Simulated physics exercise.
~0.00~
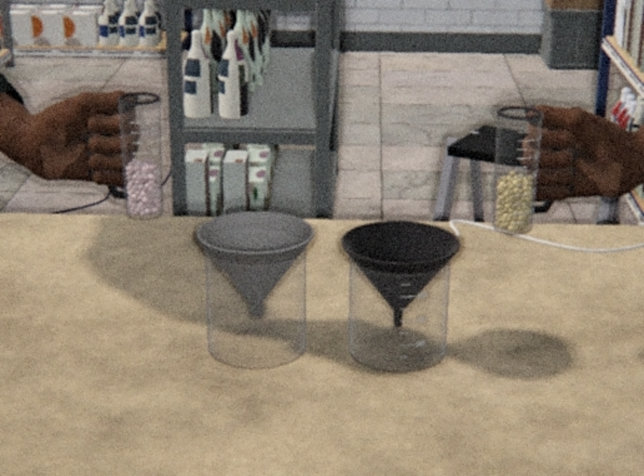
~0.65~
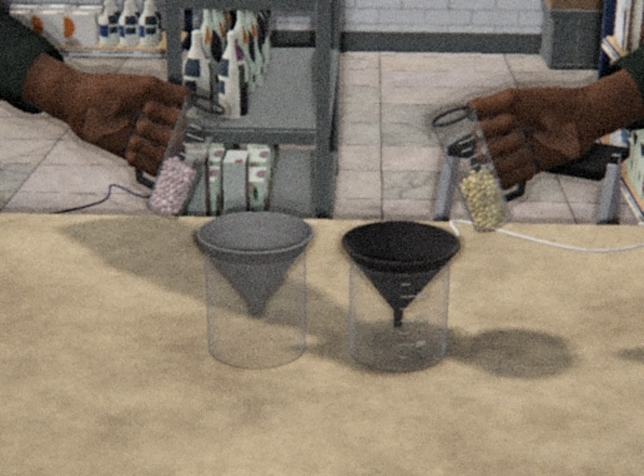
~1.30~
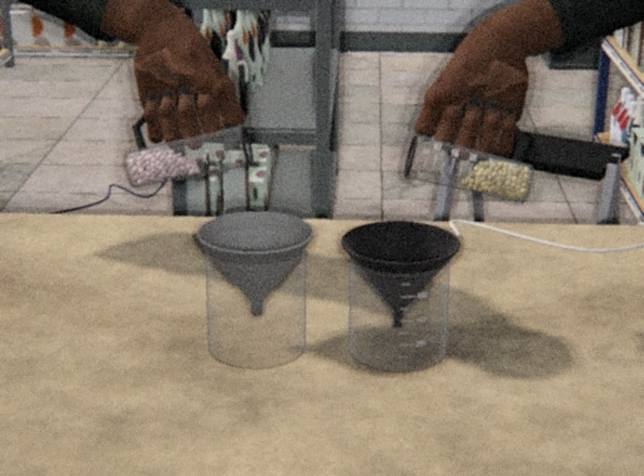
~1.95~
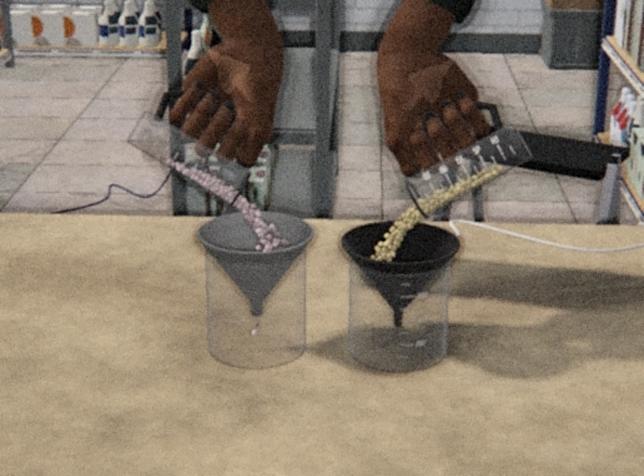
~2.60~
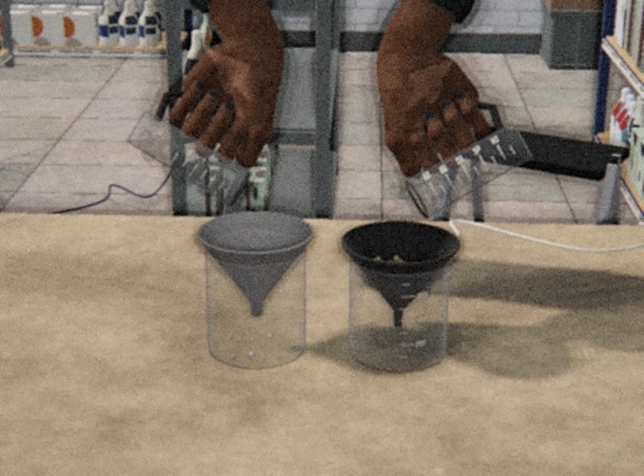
Shop tabletop, two hands tipping cups of pink and yellow pellets into grey and black funnels, the jars below staying nearly empty.
